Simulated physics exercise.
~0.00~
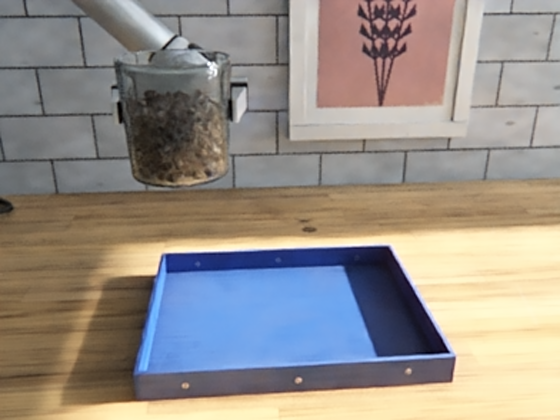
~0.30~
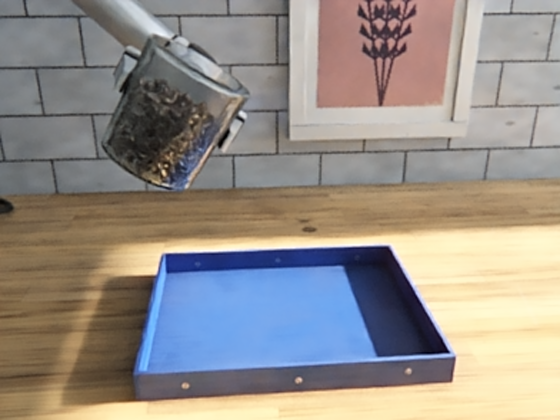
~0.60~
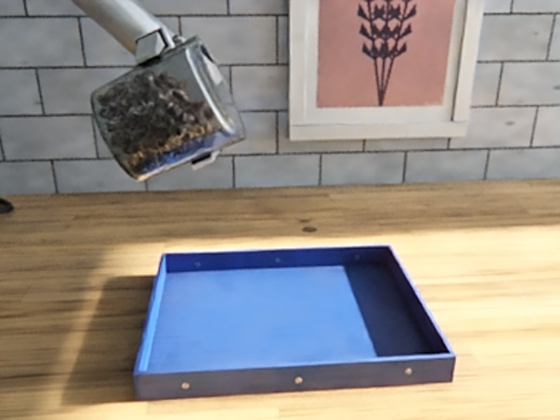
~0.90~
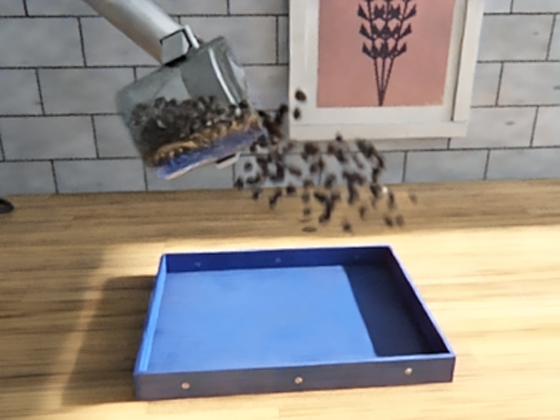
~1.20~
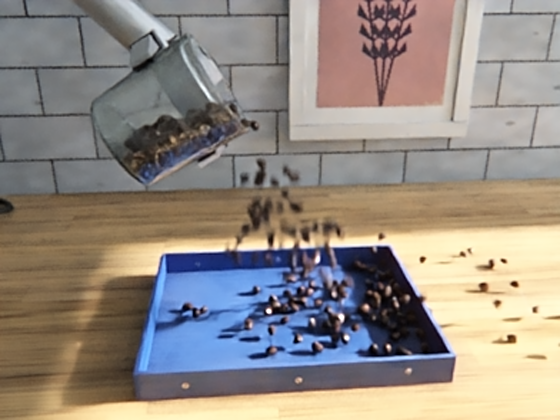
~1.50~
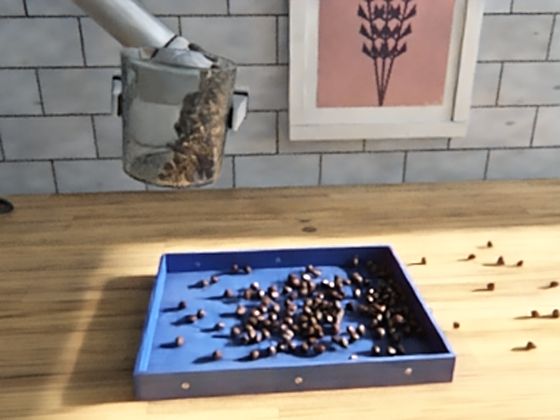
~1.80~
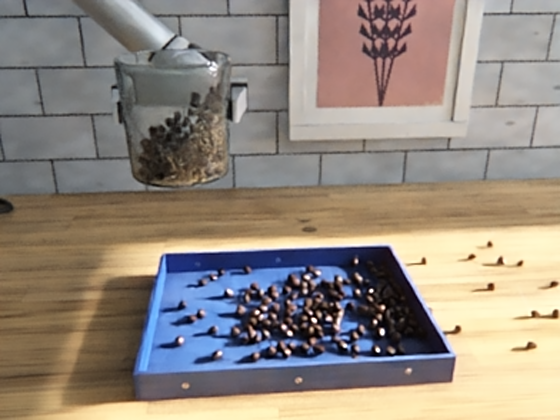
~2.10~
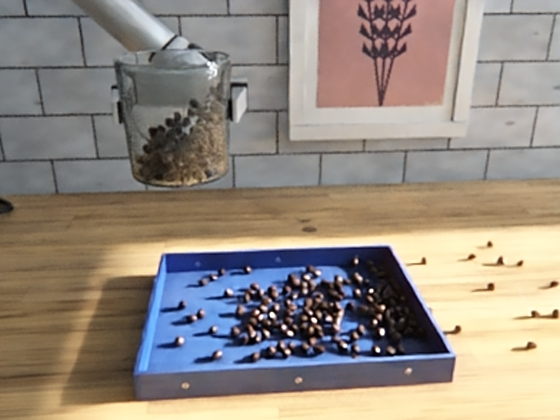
A grey robot arm holds a clear cup of dark dried beans at the upper left, above a wooden table seen from the front and slightly above. A shallow blue tray sits on the table, with a white brick wall and a framed pink plant print behind. The arm tips the cup to the right, and beans spill out in a spray, falling into the tray while some scatter on the table to its right. The cup then swings back upright, its remaining beans settling. At the end it hangs still, partly full, above the bean-strewn tray.
